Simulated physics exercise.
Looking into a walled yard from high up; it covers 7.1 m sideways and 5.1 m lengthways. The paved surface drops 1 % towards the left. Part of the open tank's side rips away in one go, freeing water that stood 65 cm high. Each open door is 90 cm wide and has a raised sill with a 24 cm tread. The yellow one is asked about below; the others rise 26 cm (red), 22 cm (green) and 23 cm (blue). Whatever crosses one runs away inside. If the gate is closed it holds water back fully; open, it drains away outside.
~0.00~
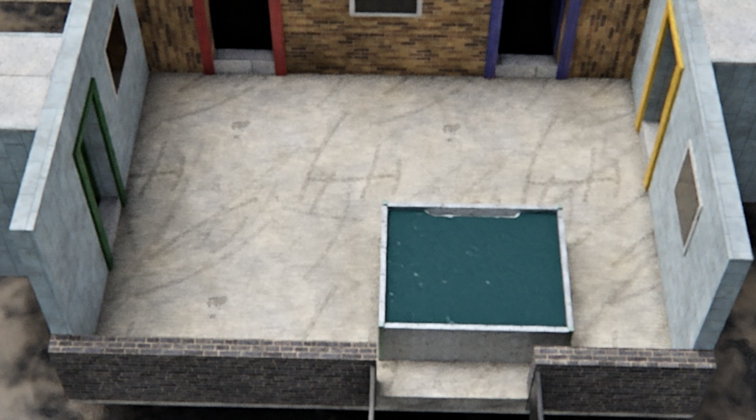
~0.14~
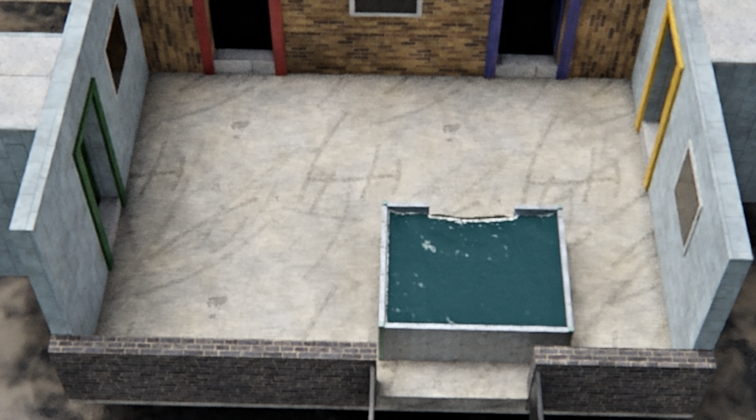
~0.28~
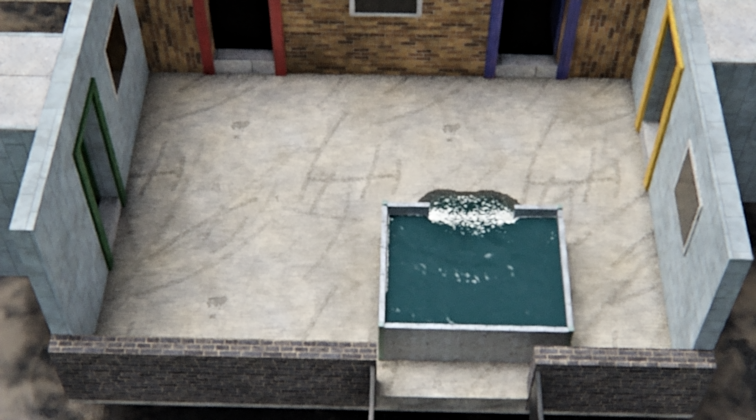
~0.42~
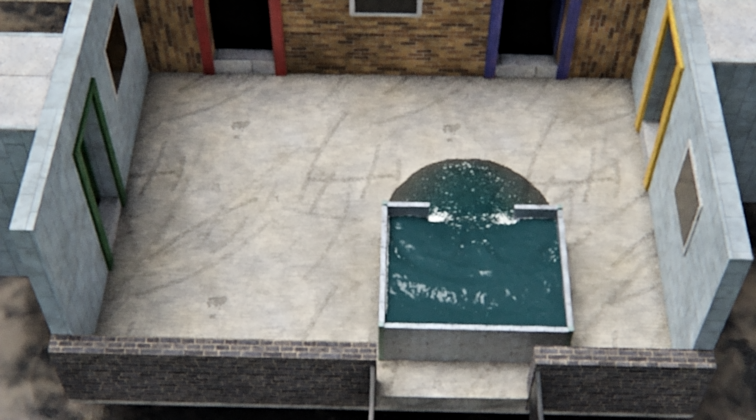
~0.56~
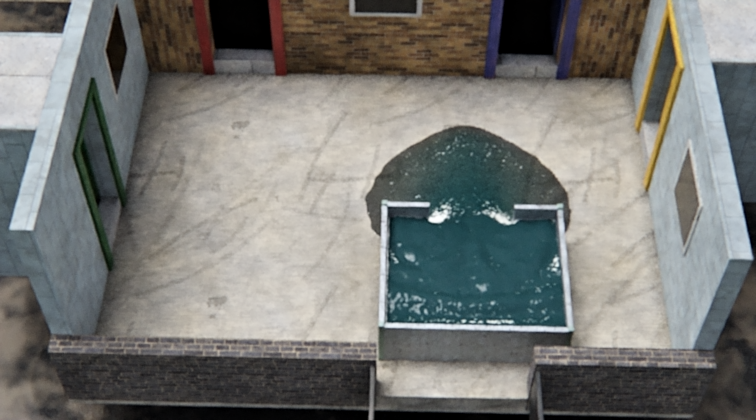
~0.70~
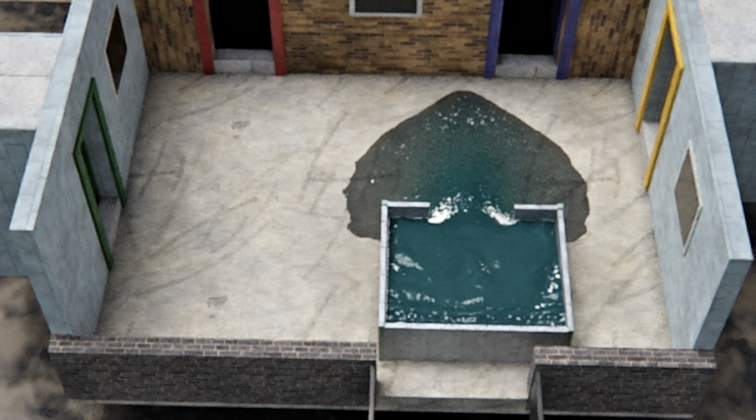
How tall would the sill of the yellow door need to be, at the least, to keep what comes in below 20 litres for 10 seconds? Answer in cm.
It would have to be roughly 8 cm high.
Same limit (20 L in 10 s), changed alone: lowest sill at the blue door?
Roughly 20 cm at blue.
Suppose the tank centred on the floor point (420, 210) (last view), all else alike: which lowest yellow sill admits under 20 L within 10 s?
Then roughly 10.5 cm.
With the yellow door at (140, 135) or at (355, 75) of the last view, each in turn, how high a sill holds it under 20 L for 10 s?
About 13.0 and 15 cm.
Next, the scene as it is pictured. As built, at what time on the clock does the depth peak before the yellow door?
Around 3.0 s.
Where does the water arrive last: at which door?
It is the green one.
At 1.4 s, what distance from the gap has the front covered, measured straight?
About 3.4 m.
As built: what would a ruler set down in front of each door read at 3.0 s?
Depths in cm: Red 10, green 0, blue 19, yellow 13.
After 1.4 s water covers 30 % of the floor, deepest (37 cm) near (472, 236); it has not reached the yellow door.
After 3.0 s water covers 40 % of the floor, deepest (28 cm) near (150, 74); 13 cm at the yellow door, 0 litres in over its 25 cm sill.
After 10.0 s water covers 95 % of the floor, deepest (13 cm) near (92, 359); 4 cm at the yellow door, 0 litres in over its 25 cm sill.
At the yellow door as built, the water arrived by 1.6 s and peaked near 13 cm at 3.0 s.
With a sill of 6.5 cm, 33 litres would have come in within the 10 s; with 9 cm, 12 litres. So under 20 litres takes about 8 cm.
